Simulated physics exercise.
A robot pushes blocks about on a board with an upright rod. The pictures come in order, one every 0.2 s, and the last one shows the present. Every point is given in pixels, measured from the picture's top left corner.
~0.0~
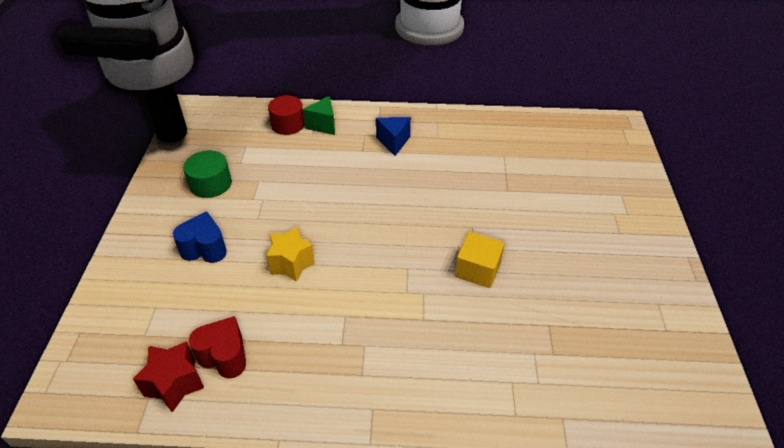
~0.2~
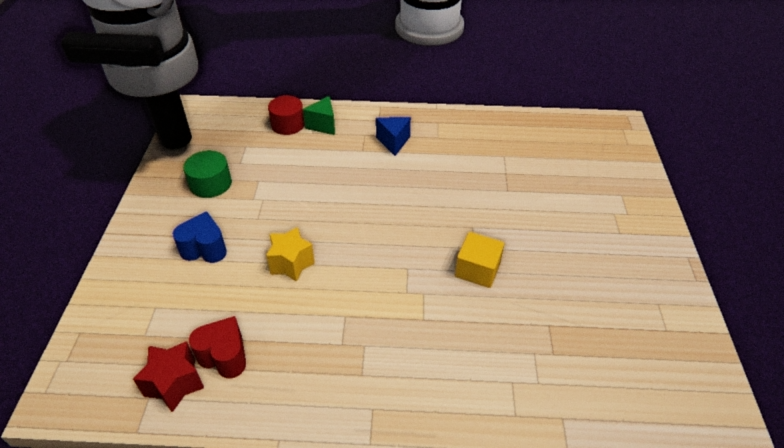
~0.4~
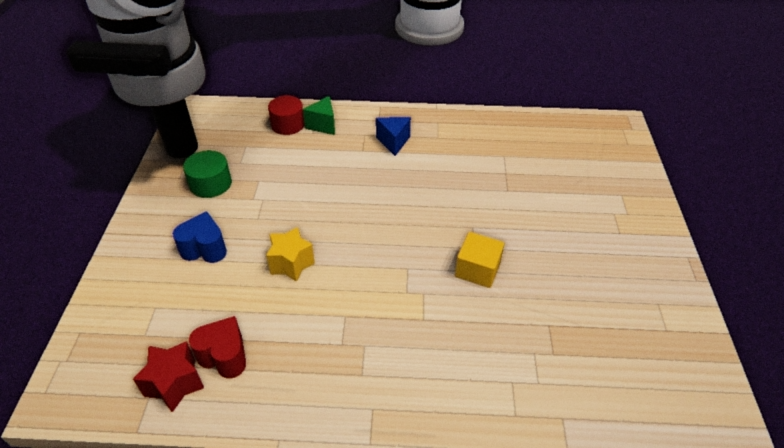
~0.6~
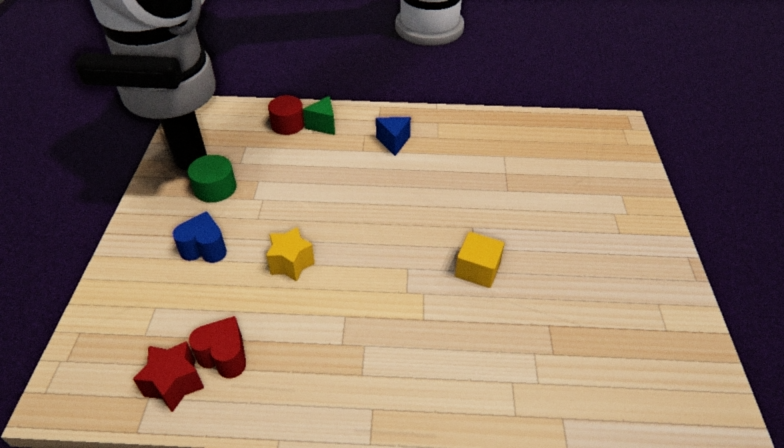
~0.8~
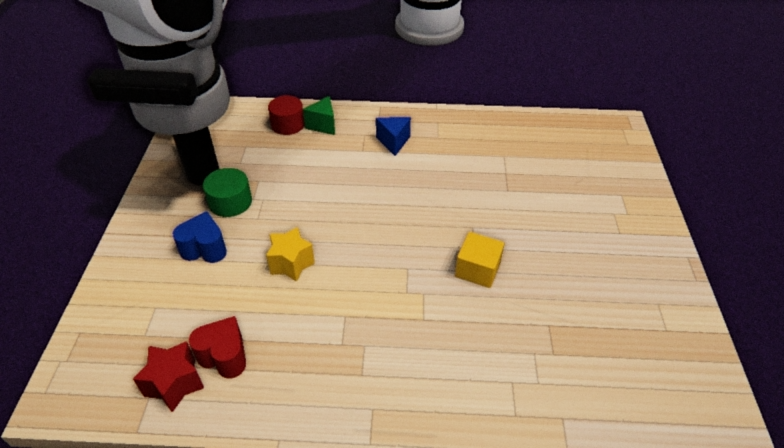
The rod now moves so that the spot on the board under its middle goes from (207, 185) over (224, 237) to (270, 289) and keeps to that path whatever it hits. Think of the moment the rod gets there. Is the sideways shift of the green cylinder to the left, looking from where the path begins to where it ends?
Answer: Yes.
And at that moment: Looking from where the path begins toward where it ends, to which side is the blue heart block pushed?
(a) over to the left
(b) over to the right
The answer is b.
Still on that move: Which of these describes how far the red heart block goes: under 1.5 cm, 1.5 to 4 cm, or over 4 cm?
It goes under 1.5 cm.
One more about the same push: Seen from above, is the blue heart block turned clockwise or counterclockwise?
The block spins clockwise.
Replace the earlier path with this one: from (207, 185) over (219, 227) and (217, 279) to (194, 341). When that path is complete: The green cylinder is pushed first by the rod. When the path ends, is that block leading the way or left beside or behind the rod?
Slid away.
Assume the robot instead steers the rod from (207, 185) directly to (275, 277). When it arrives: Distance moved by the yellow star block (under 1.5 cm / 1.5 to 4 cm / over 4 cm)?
Overall it shifts between 1.5 and 4 cm.
The first path, step by step. One third of the way, rod (215, 210); green cylinder (252, 203).
Two thirds of the way, rod (233, 246); blue heart block (191, 252), turned 75° clockwise; green cylinder (261, 207).
At the end, rod (268, 279); blue heart block (191, 253), turned 75° clockwise; red heart block still; green cylinder (261, 207); yellow star block (295, 248), turned 40° anticlockwise.
